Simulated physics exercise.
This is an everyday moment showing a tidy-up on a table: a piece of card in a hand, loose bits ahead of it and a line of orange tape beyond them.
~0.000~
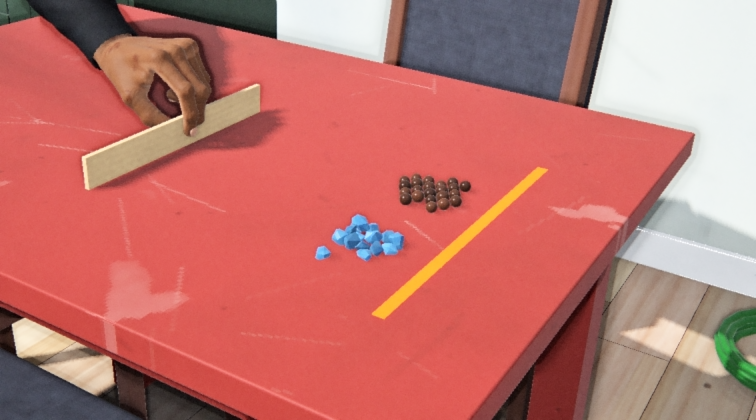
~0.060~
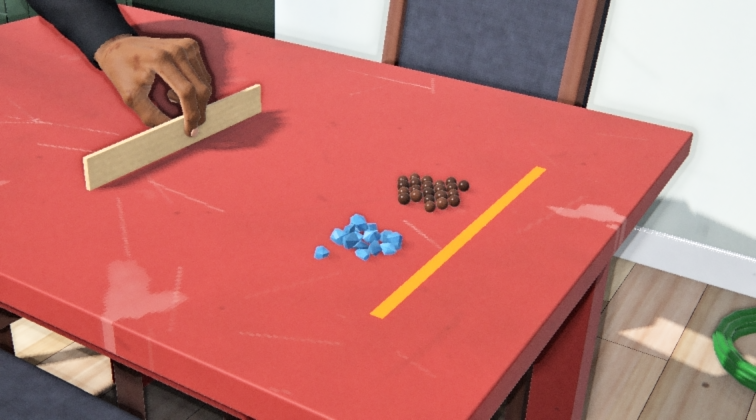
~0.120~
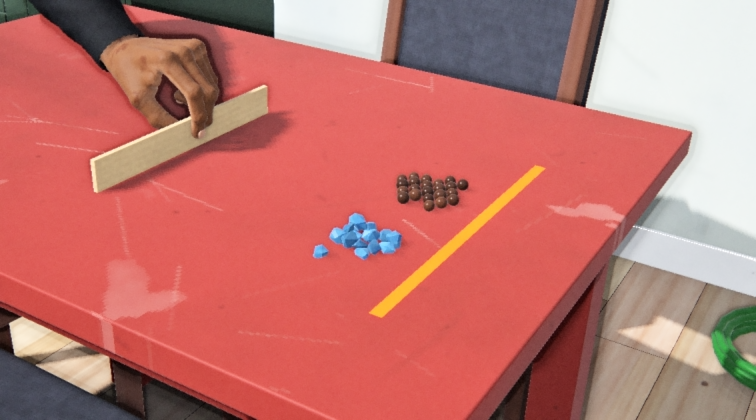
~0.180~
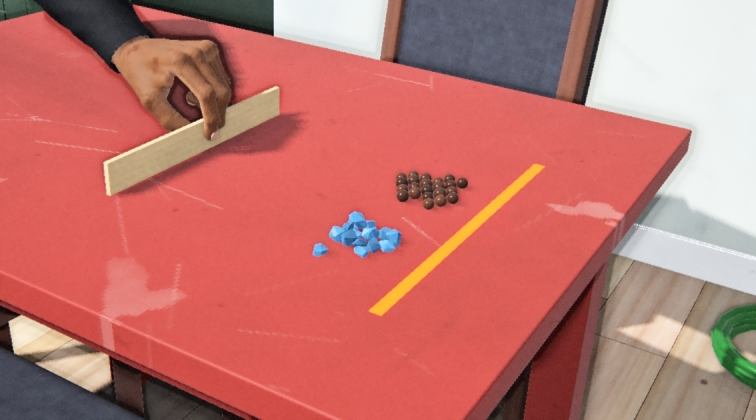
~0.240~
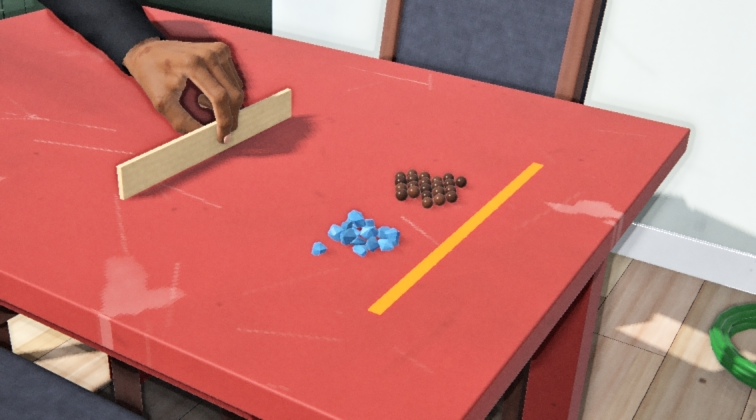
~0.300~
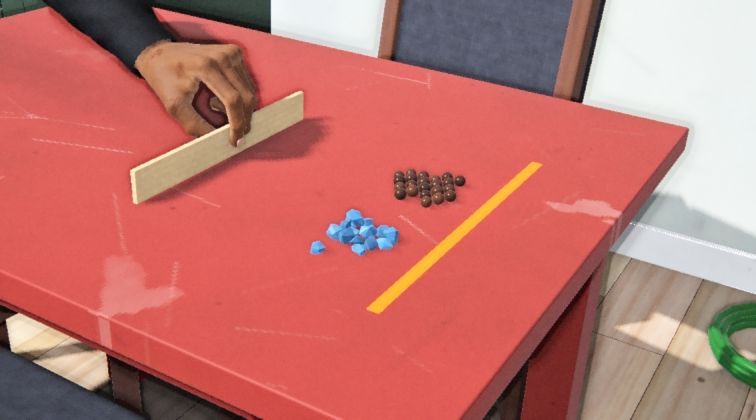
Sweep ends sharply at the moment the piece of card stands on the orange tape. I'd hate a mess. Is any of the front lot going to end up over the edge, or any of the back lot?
Front lot: You will lose none. Back lot: You will lose some.
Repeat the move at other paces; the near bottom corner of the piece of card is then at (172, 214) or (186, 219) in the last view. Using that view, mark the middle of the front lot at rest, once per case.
Lab note: Resting centre close to (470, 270), then close to (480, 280).
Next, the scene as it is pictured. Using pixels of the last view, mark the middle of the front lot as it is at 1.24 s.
Roughly pixel (456, 267).
After 0.76 s, piece of card still moving, near (347, 161); front lot all on the table, its front near (394, 236); back lot all on the table, its front near (451, 196).
After 1.24 s, piece of card stopped at the orange tape; front lot all on the table, its front near (482, 281); back lot all on the table, its front near (565, 229).
After 1.52 s, piece of card stopped at the orange tape; front lot all on the table, its front near (484, 282); back lot a little over the edge.
In the end (2.2 s), piece of card stopped at the orange tape; front lot all on the table, its front near (484, 282); back lot the whole lot over the edge.
